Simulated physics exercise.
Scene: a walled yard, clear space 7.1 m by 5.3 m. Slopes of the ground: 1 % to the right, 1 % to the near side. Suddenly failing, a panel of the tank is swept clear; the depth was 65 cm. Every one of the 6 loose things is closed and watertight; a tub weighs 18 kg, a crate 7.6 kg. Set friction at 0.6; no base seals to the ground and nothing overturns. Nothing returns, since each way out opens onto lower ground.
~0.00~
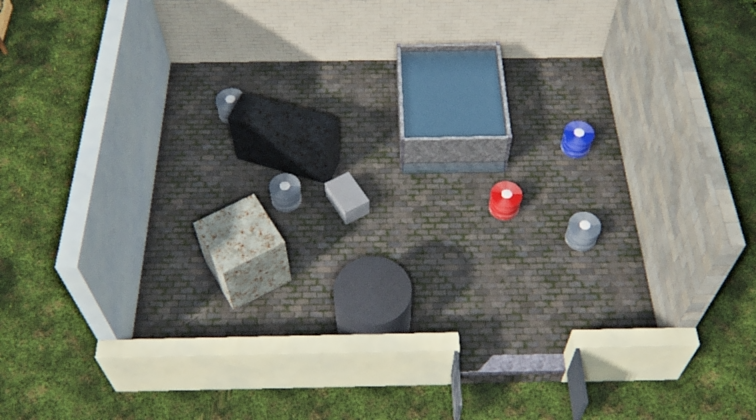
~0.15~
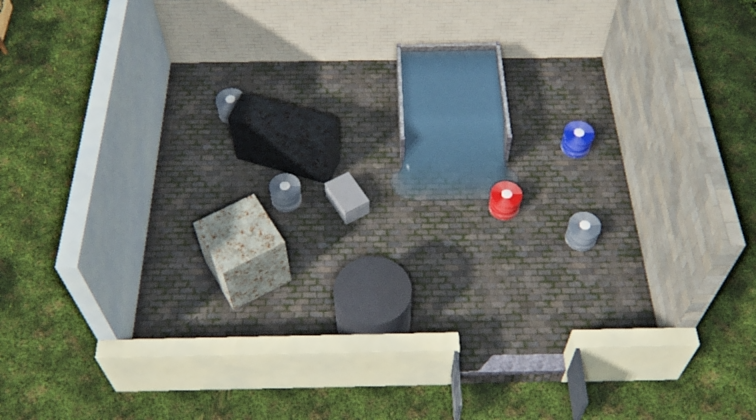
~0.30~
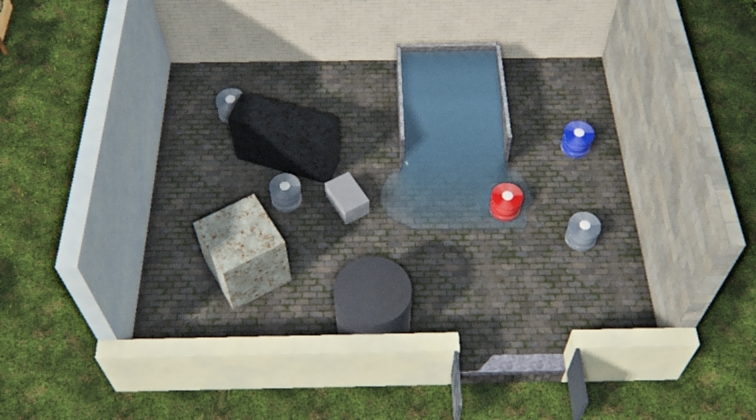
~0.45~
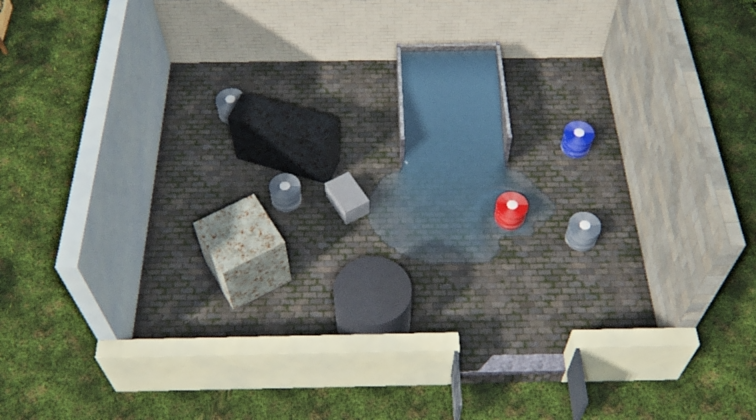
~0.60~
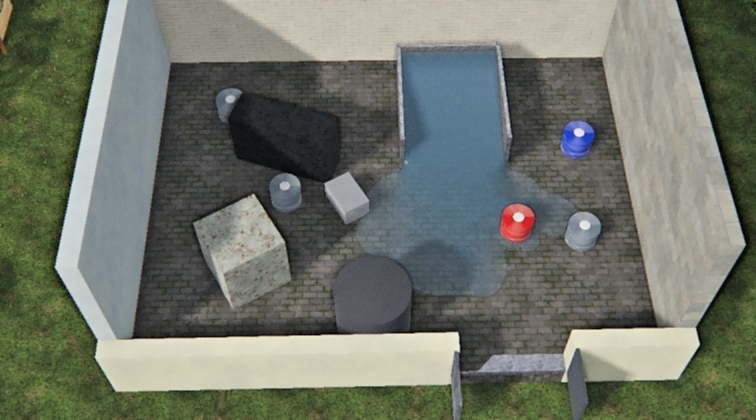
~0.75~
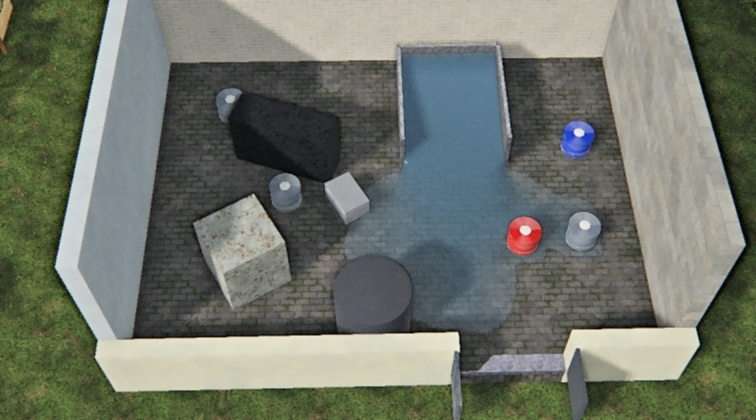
In a walled yard, water pours from an opened tank and pushes the red tub slowly forward.
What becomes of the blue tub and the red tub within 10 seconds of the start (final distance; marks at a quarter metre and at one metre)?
Outcome: The blue tub ends up close to its start; the red tub ends up far from its start.
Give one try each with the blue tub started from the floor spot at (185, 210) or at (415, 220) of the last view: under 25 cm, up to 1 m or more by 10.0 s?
Respectively: It rests almost unmoved; it is shoved a long way.
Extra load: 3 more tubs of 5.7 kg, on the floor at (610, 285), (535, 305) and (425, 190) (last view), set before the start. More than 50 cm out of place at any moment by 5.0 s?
Well, in that order it's higher, higher and higher.
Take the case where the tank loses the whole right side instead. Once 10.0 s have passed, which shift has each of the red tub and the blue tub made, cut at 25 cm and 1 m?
Red tub: Essentially stationary; blue tub: Displaced far.
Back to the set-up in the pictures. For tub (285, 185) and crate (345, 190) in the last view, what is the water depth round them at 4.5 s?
Roughly 2 and 2 cm.
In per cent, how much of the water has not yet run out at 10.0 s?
Around 48 % of the water.
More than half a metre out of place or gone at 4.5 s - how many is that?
The number comes to 1.
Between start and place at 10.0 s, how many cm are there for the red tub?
150 centimetres.
After 2.0 s the blue tub is near (579, 133), 0.0 m from its start, aground; the red tub is near (592, 326), 2.3 m from its start, aground; 0 of 6 are out; 0 afloat.
After 4.5 s the blue tub is near (579, 133), 0.0 m from its start, aground; the red tub is near (625, 214), 1.7 m from its start, aground; 0 of 6 are out; 0 afloat.
After 7.0 s the blue tub is near (579, 133), 0.0 m from its start, aground; the red tub is near (616, 192), 1.6 m from its start, aground; 0 of 6 are out; 0 afloat.
After 10.0 s the blue tub is near (579, 133), 0.0 m from its start, aground; the red tub is near (616, 192), 1.6 m from its start, aground; 0 of 6 are out; 0 afloat.
